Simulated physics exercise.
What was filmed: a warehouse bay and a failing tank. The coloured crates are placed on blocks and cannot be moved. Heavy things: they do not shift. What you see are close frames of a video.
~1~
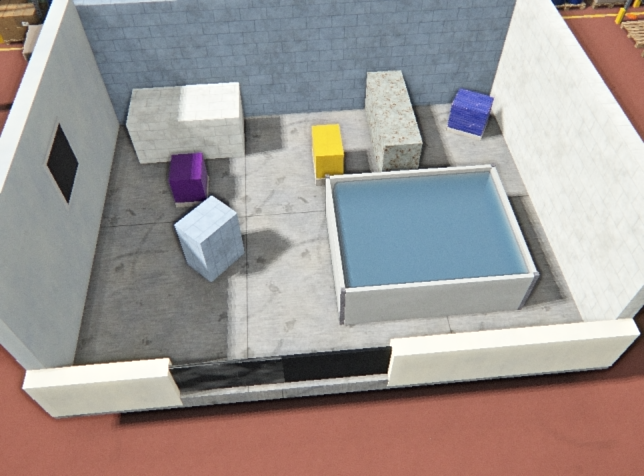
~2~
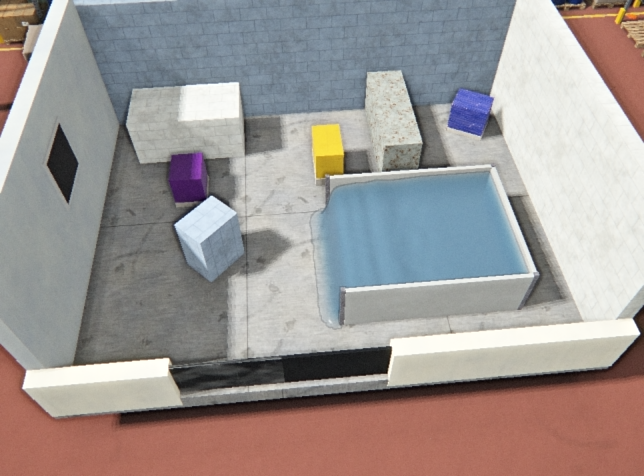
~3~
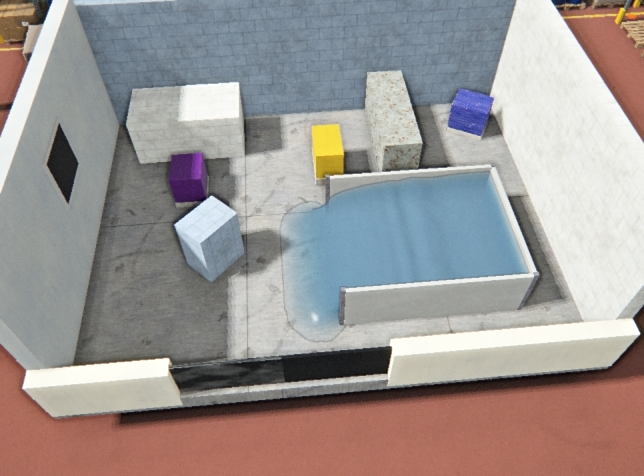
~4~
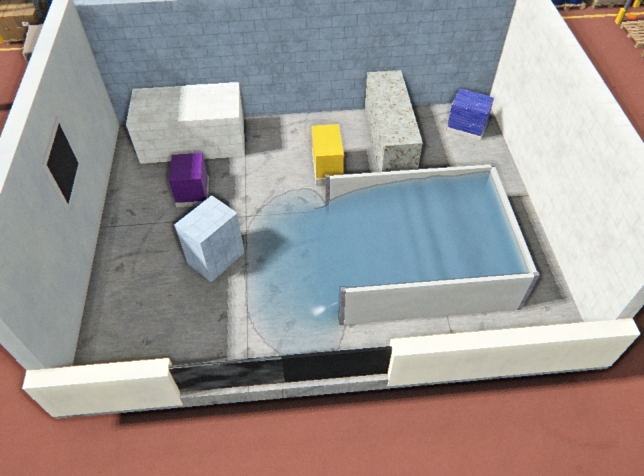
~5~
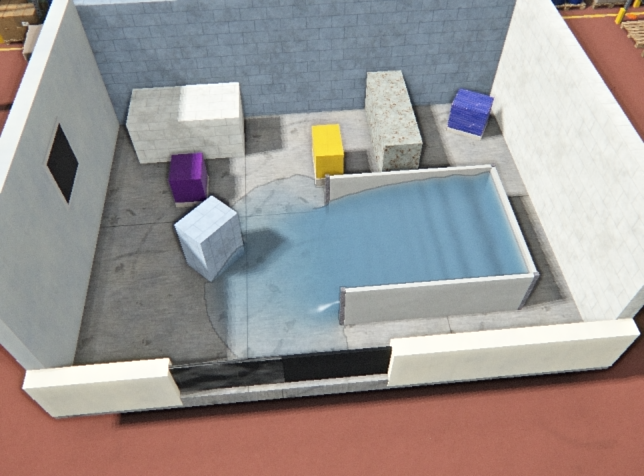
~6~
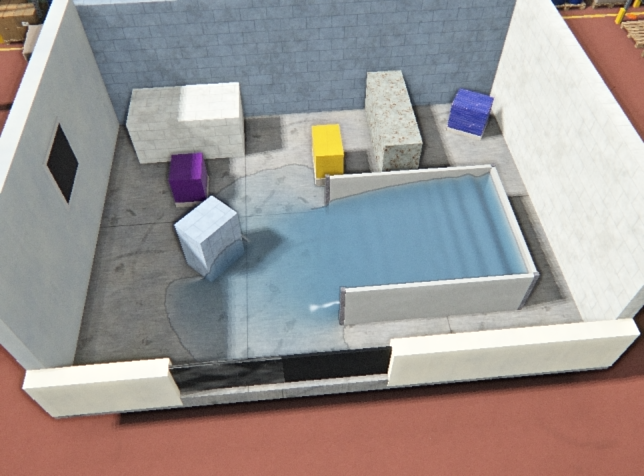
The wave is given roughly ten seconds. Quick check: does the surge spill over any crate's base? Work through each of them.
Result: The purple crate is not saved; the blue crate is not saved; the yellow crate is not saved.
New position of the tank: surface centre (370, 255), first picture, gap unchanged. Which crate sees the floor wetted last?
Blue-painted one.
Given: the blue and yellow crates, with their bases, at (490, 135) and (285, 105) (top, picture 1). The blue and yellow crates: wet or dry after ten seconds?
My reading: Blue crate ends up wet, yellow crate is topped.
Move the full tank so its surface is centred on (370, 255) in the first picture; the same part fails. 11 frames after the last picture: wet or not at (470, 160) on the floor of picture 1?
By then that patch is left unwetted.
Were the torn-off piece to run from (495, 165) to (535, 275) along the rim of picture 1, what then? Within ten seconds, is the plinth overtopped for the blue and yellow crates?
As I see it, the blue crate gets reached, and the yellow crate is not reached.
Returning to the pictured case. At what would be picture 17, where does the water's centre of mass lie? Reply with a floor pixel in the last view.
That puts it at around (277, 269).
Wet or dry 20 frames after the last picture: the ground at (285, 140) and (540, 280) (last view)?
First spot soaked, second spot bare.
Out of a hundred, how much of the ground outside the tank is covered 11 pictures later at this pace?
I'd guess some 55 per cent.
A moment on, water covers 45 % of the floor; the purple crate water round its plinth, the blue crate not reached, the yellow crate water round its plinth.
Next, water covers 55 % of the floor; the purple crate water round its plinth, the blue crate not reached, the yellow crate water round its plinth.
Then, water covers 65 % of the floor; the purple crate water round its plinth, the blue crate not reached, the yellow crate water round its plinth.
Later, water covers 85 % of the floor; the purple crate water round its plinth, the blue crate water round its plinth, the yellow crate water round its plinth.
In the end, water covers 100 % of the floor; the purple crate was topped, the blue crate was topped, the yellow crate was topped.
